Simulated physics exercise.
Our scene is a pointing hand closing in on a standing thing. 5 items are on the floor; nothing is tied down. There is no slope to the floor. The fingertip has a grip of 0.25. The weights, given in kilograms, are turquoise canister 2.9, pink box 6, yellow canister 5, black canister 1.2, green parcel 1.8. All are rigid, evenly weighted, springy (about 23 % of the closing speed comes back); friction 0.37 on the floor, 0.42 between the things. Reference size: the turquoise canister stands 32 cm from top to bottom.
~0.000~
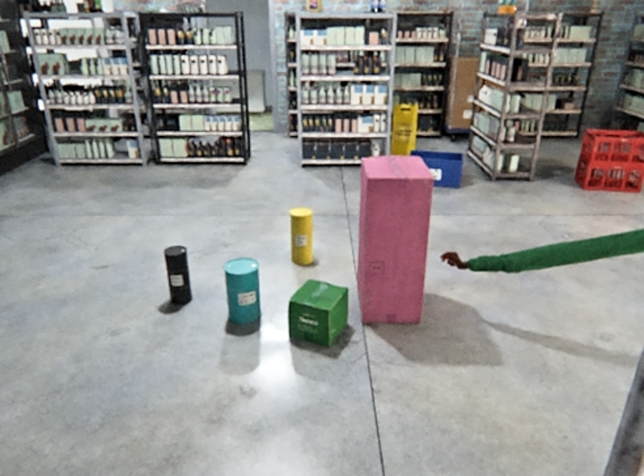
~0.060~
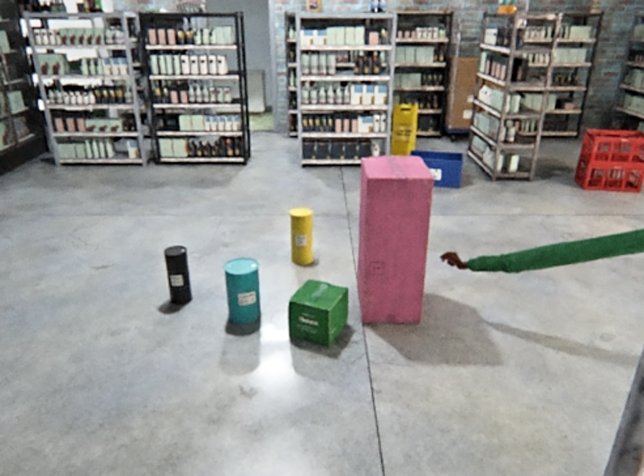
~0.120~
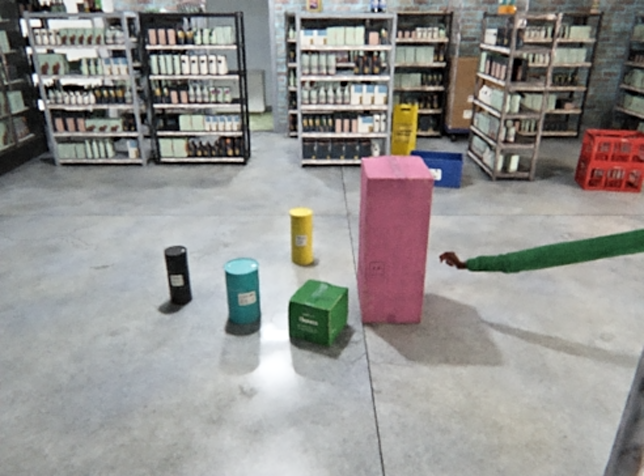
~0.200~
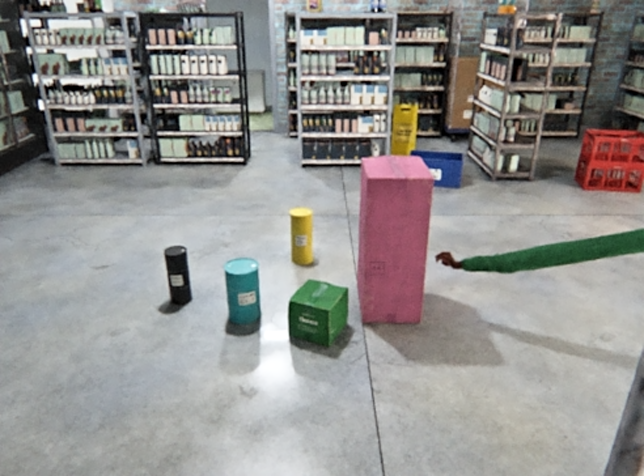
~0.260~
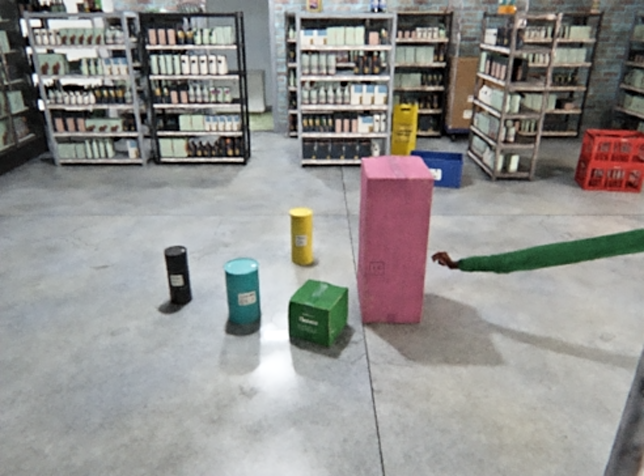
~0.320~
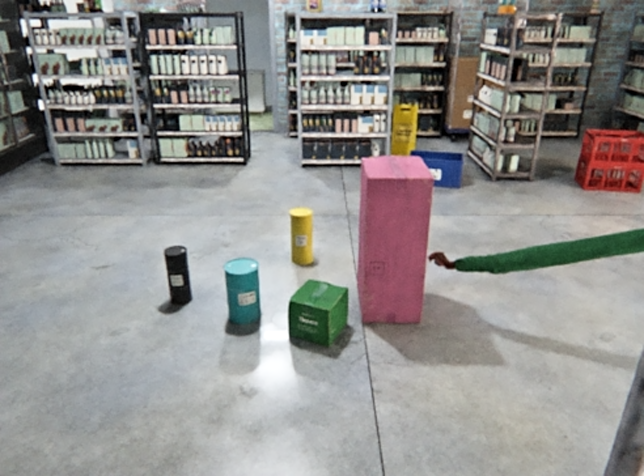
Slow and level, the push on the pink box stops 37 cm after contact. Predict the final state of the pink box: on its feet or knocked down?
It stays on its feet.
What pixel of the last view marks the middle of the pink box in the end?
Near (325, 240).
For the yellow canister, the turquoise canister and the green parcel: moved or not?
The yellow canister stays put; the turquoise canister stays put; the green parcel is moved.
After 0.92 s, 27 cm of travel; pink box slid 14 cm near (365, 239); green parcel slid 5 cm.
After 1.32 s, 40 cm of travel; pink box slid 28 cm near (342, 240); green parcel slid 16 cm.
At rest (2.2 s), not toppled but over 14 cm from the start, pink box and green parcel; the other 3 in place, give or take 14 cm. Seen from the same camera at the end, pink box near (325, 240).
